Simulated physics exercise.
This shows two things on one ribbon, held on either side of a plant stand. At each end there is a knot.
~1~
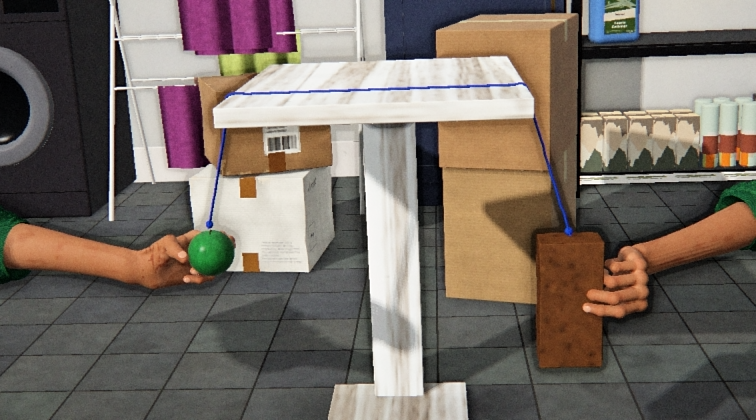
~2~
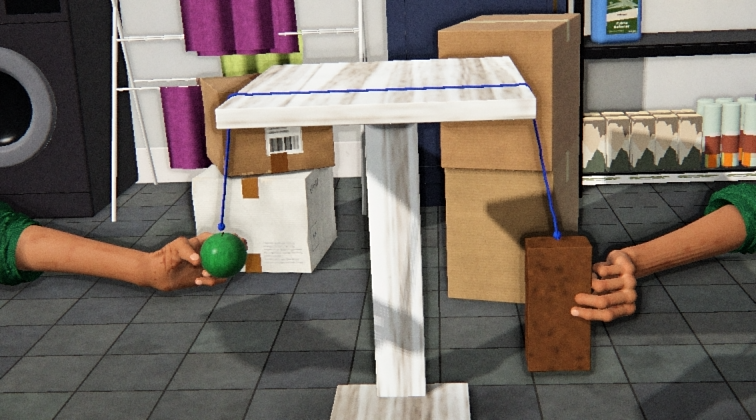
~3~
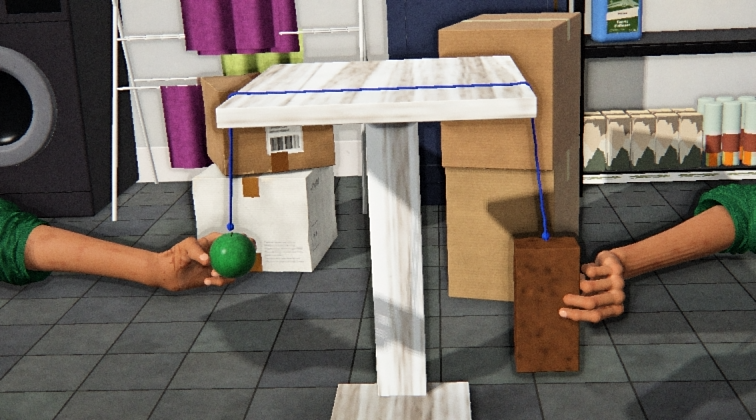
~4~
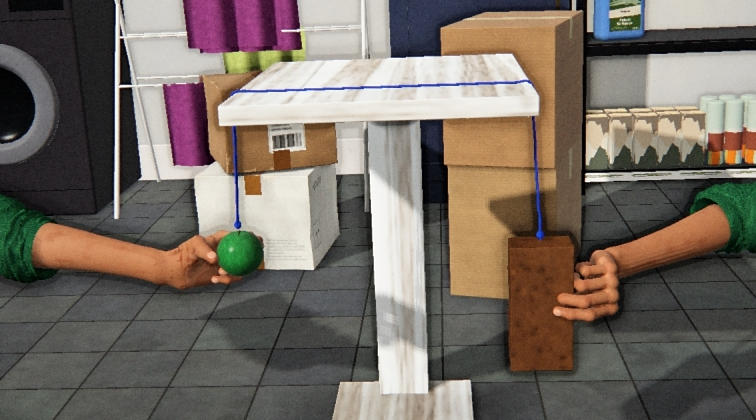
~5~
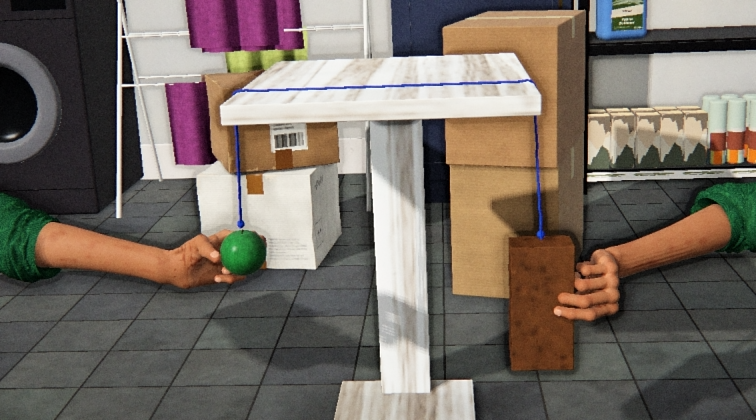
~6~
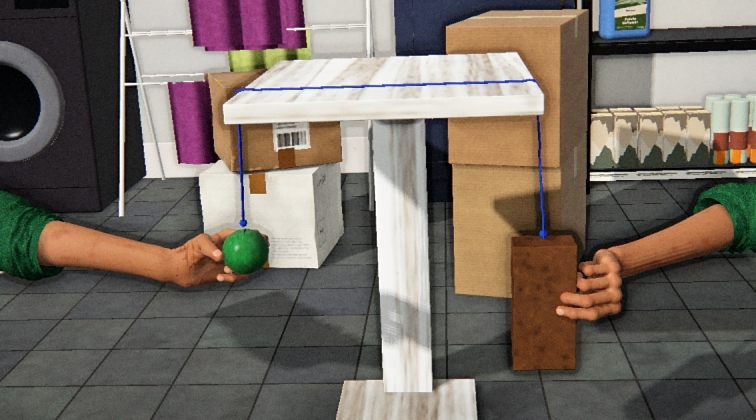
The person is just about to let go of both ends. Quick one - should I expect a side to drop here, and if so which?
The right one drops.
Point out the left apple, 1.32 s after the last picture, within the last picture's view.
About (662, 317).
Then, 0.42 s after the last picture, left apple higher near (188, 105); right brick lower near (539, 392).
Then, 0.88 s after the last picture, left apple pulled up onto the top near (423, 58); right brick down on the floor.
Then, 1.32 s after the last picture, left apple lower near (663, 318); right brick down on the floor.
At rest, left apple down on the floor; right brick down on the floor. The ribbon runs down on the right.
